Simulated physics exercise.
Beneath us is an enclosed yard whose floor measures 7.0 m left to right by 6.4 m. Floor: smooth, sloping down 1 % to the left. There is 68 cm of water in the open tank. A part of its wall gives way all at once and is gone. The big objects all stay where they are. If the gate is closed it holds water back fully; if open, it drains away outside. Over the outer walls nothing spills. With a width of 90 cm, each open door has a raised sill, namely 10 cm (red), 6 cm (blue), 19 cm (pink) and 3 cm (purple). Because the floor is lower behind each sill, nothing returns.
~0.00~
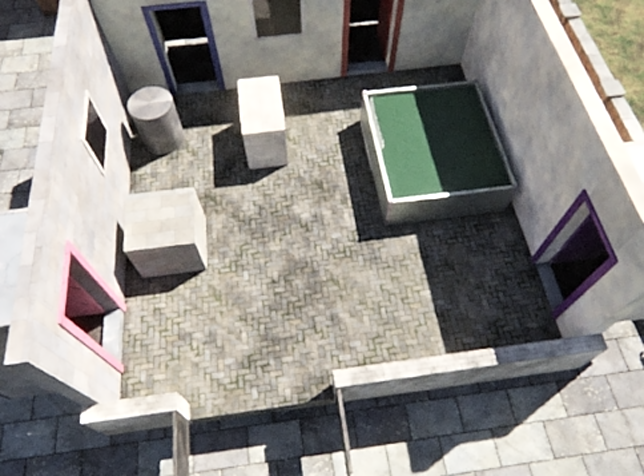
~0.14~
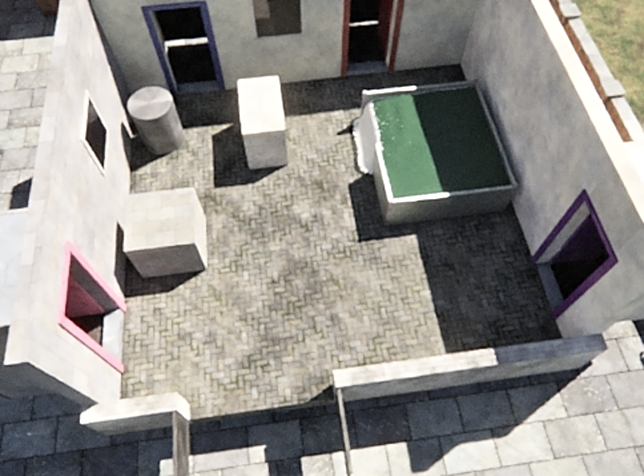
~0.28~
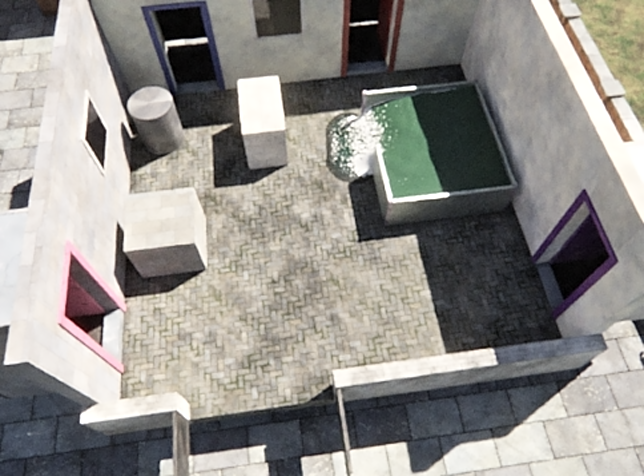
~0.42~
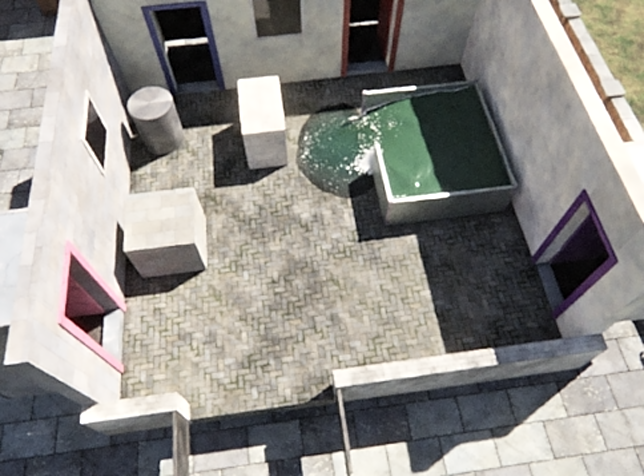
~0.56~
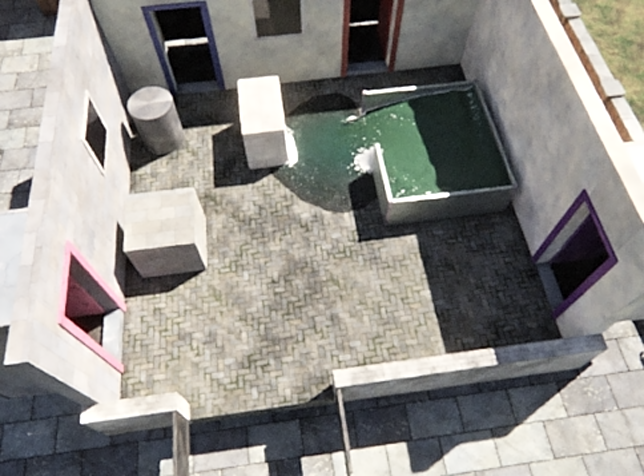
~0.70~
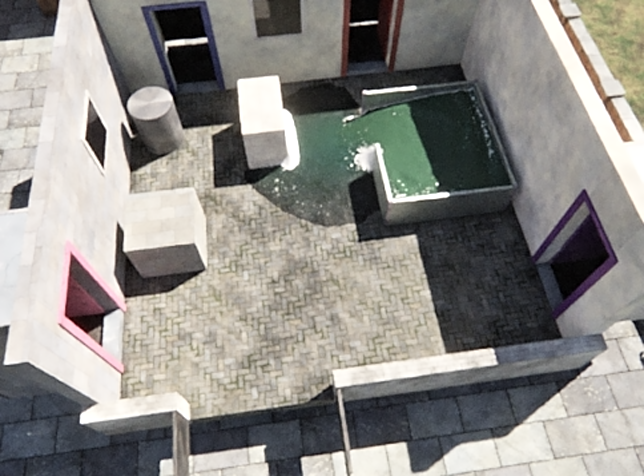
In a walled yard paved with patterned bricks, seen from above, an open tank of green water stands at the right, near two pale blocks and a cylinder. Part of its left wall disappears, and water gushes through the gap, foaming, then fans leftward across the paving and reaches the nearer block.
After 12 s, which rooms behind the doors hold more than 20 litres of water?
Red door: Short; blue door: Surplus; pink door: Short; purple door: Short.
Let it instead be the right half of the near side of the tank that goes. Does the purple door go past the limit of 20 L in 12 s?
Then the purple door ends up out of bounds.
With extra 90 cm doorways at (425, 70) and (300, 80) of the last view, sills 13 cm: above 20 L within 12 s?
Per doorway, in order: Insufficient / sufficient.
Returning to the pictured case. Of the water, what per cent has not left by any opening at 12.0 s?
Some 72 out of every hundred parts.
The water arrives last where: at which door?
The purple door.
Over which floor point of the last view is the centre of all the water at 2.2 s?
Near (367, 157).
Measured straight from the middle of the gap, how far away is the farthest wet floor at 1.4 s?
Roughly 4.4 metres out.
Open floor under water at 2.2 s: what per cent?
Covered: Roughly 40 per cent.
After 1.4 s water covers 20 % of the floor and is deepest (48 cm) near (298, 145); red door not reached, blue door not reached, pink door not reached, purple door not reached.
After 2.2 s water covers 40 % of the floor and is deepest (44 cm) near (297, 84); red door 7 cm at the sill, 0 L in, blue door 7 cm at the sill, 0 L in, pink door not reached, purple door not reached.
After 3.5 s water covers 70 % of the floor and is deepest (29 cm) near (289, 146); red door 7 cm at the sill, 0 L in, blue door 7 cm at the sill, 1 L in, pink door 5 cm at the sill, 0 L in, purple door not reached.
After 7.0 s water covers 75 % of the floor and is deepest (18 cm) near (289, 146); red door 8 cm at the sill, 0 L in, blue door 10 cm at the sill, 30 L in, pink door 10 cm at the sill, 0 L in, purple door 1 cm at the sill, 0 L in.
After 12.0 s water covers 95 % of the floor and is deepest (14 cm) near (133, 122); red door 9 cm at the sill, 6 L in, blue door 10 cm at the sill, 105 L in, pink door 5 cm at the sill, 0 L in, purple door 1 cm at the sill, 0 L in.
